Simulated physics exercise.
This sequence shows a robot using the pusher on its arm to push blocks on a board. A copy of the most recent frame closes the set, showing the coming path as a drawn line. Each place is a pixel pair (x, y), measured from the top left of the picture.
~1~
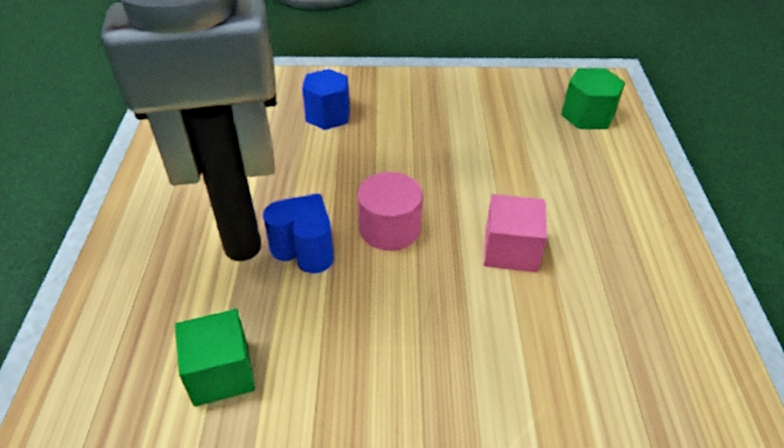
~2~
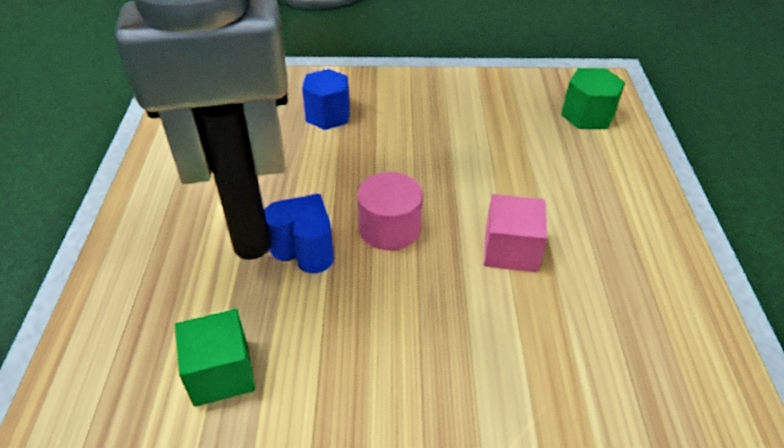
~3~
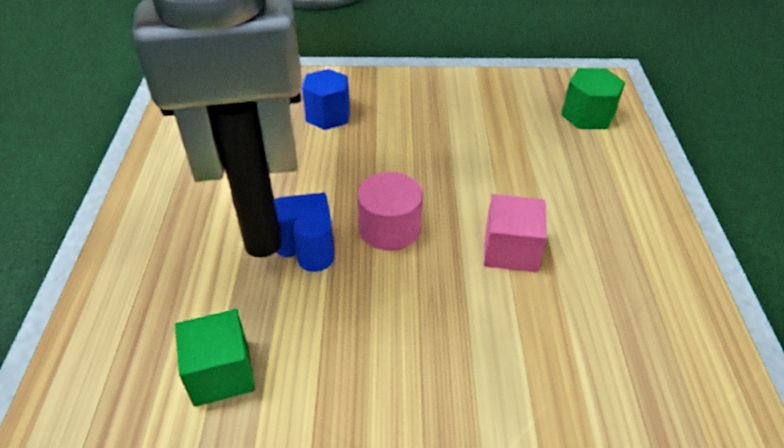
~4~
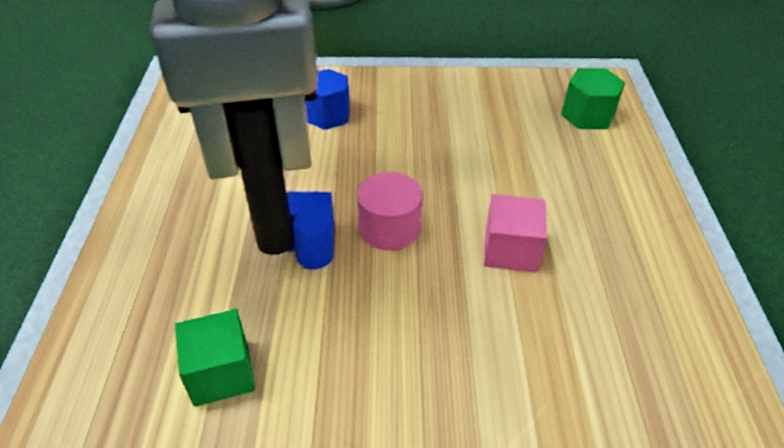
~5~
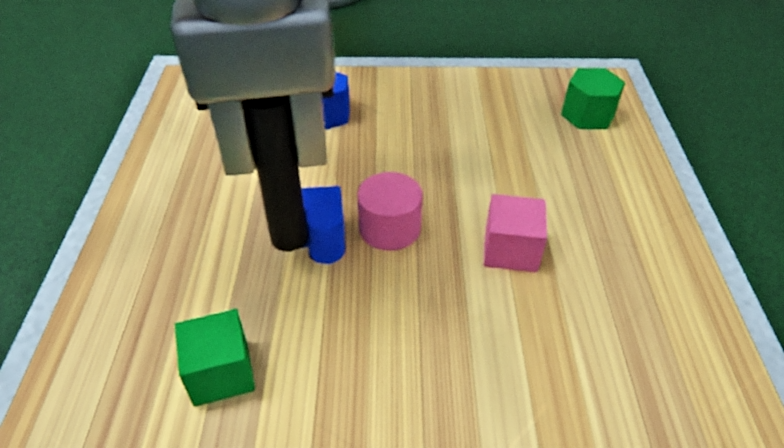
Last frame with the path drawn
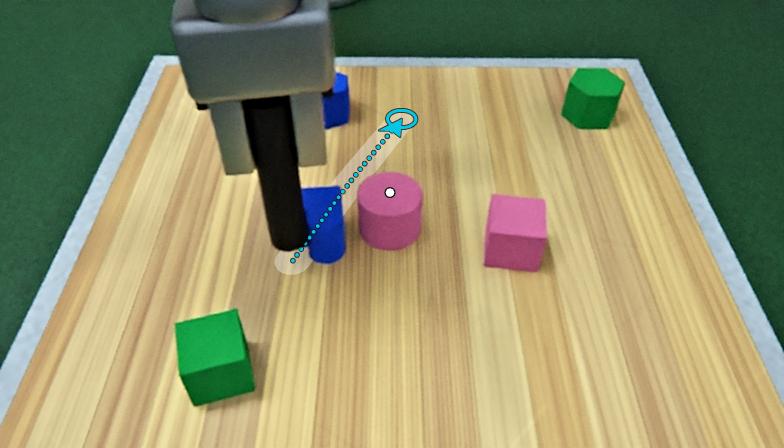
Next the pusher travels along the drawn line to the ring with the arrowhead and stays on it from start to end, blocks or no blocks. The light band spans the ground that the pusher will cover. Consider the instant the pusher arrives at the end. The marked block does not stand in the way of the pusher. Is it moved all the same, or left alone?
The result: It moves.
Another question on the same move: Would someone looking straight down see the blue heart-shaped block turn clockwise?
Going by the path, yes.
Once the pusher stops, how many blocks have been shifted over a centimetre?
When the path ends, I think you'll find two blocks out of place by more than 1 cm.
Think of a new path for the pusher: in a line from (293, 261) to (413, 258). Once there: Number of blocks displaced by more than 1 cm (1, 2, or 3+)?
I expect two blocks to move.
Path on the board, in a line from (293, 261) to (402, 119); the dot is on the pink disc.
The first path, step by step. One third of the way, pusher at (331, 183); blue heart-shaped block at (361, 156), turned 15° clockwise; pink disc at (408, 184).
Two thirds of the way, pusher at (369, 136); blue heart-shaped block at (401, 131), turned 70° clockwise; pink disc at (408, 184).
At the end, pusher at (402, 97); blue heart-shaped block at (405, 127), turned 90° clockwise; blue hexagon in place; pink disc at (408, 184).
